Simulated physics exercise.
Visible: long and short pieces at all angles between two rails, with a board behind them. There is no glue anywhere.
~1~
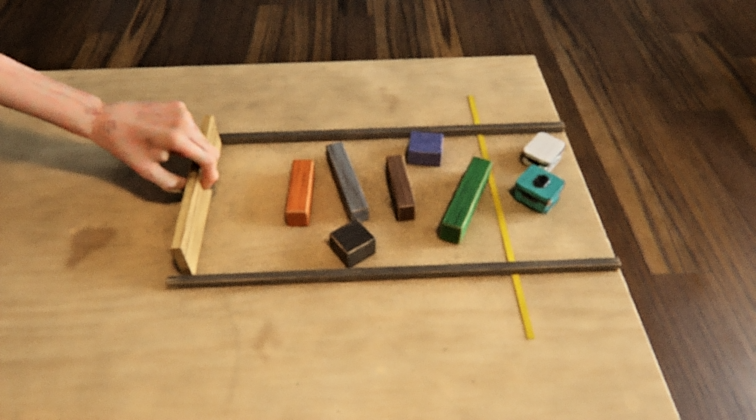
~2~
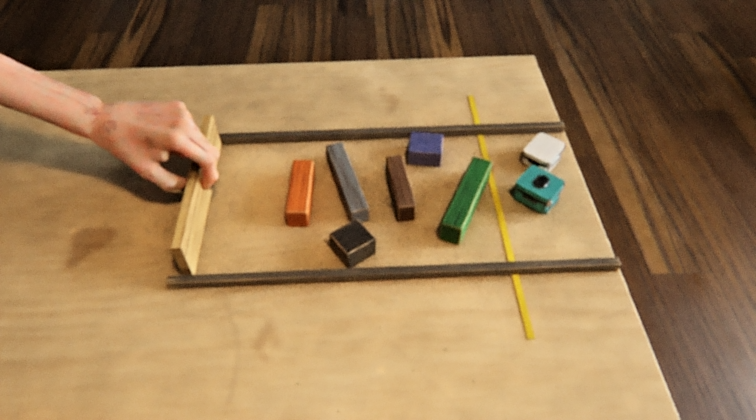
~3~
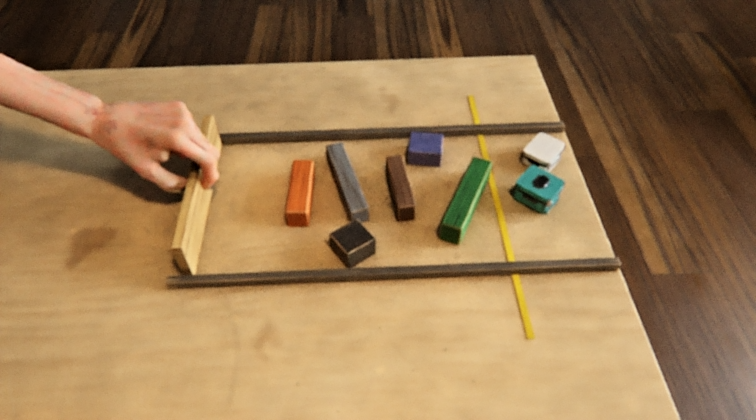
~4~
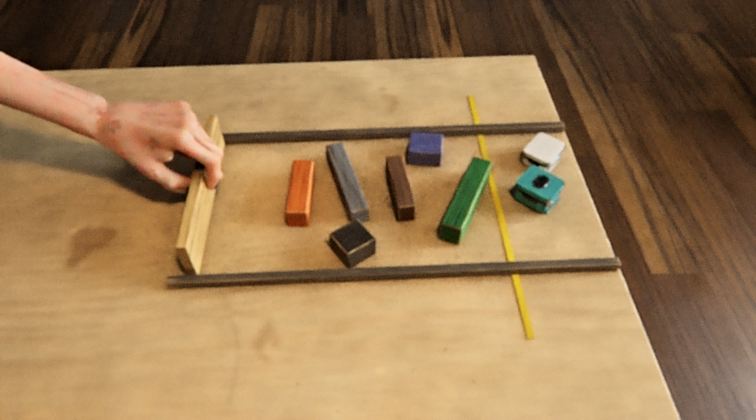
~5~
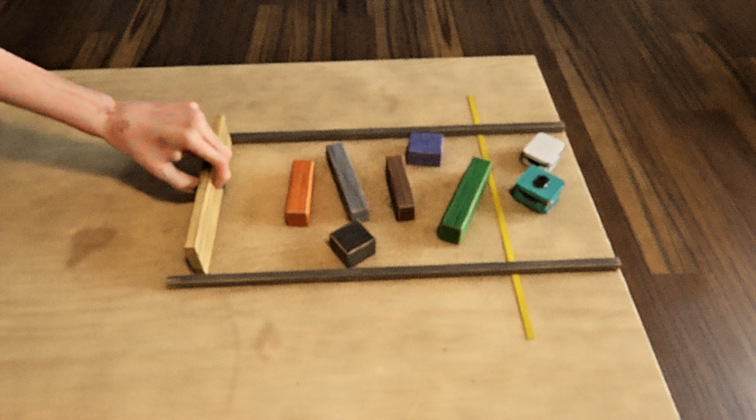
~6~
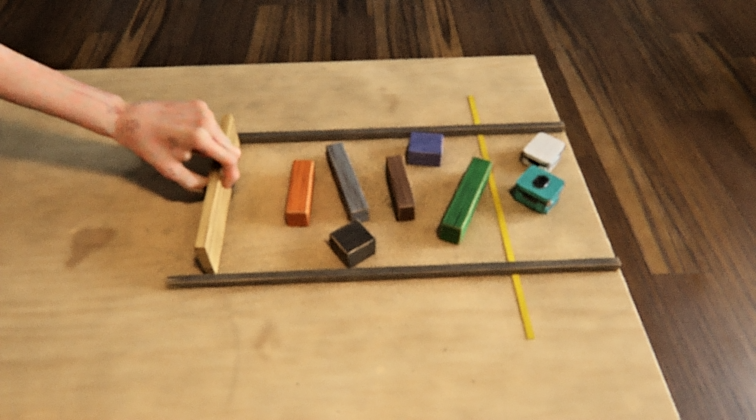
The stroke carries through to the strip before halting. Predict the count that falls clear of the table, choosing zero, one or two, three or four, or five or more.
Off the edge: One or two.
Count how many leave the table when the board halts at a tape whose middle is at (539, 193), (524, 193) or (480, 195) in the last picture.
Respectively 4, 2 and 0.
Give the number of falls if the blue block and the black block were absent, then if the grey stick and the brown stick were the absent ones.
Counts - first: 1; second: 0.
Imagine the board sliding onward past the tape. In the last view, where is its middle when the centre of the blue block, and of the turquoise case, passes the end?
The middle sits near (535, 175) for the first and near (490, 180) for the other.
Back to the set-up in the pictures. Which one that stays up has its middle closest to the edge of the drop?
It's the white case that ends up nearest.
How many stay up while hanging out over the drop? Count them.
Overhang count: 1.
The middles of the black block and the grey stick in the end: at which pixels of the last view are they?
The one named first is at (528, 244), the next at (521, 174).
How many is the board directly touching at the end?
That makes 2.
Soon after, none off yet; white case at rest near (542, 154); turquoise case at rest near (538, 191); green stick at rest near (467, 199).
At rest, the number that fall off is one or two; fallen, turquoise case.
